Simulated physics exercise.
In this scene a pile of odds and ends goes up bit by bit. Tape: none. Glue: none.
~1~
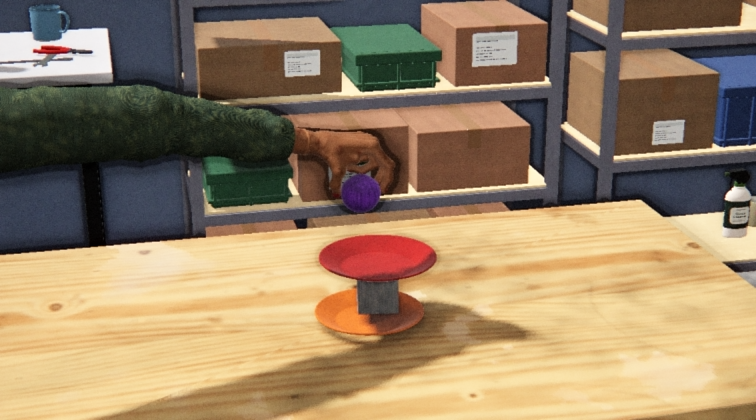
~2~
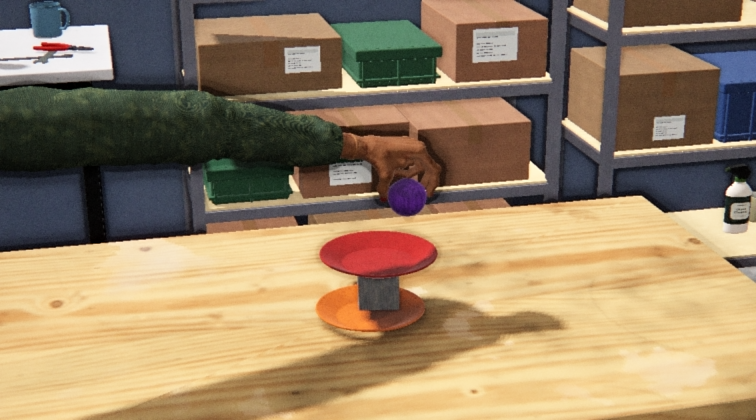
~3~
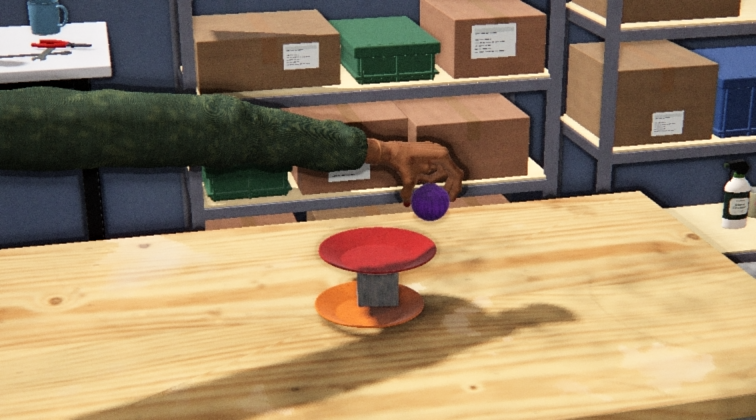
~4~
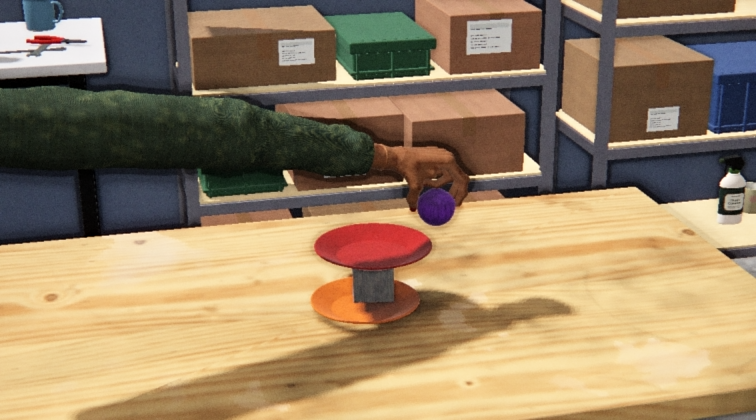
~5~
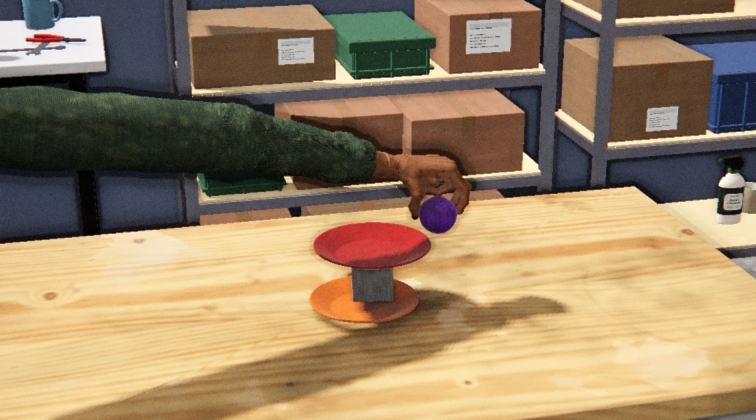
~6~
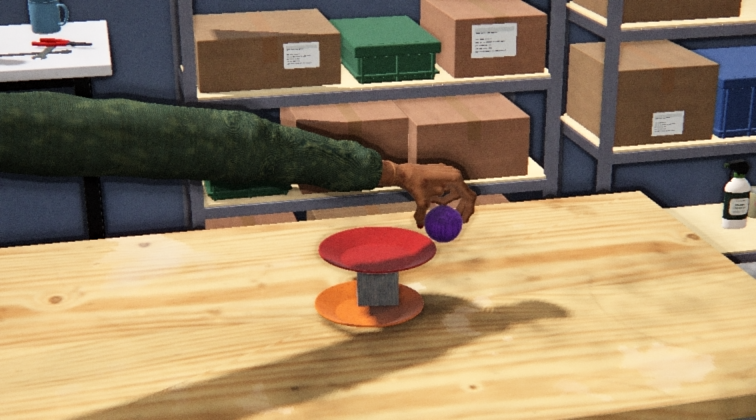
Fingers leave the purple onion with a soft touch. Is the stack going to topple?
Yes - the build does not stay upright.
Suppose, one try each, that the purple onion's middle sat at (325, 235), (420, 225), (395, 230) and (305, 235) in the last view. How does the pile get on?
Try one: It stands firm; try two: It stands firm; try three: It stands firm; try four: It topples.
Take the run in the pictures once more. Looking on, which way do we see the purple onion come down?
Off rightwards in the picture.
Then, 0.36 s later than the last frame, purple onion now fallen.
Then, 0.72 s later than the last frame, nothing new.
When it is over, fallen, purple onion; the other 3 as before. End places, in pixels of the last picture, purple onion near (472, 285). The pile comes apart.
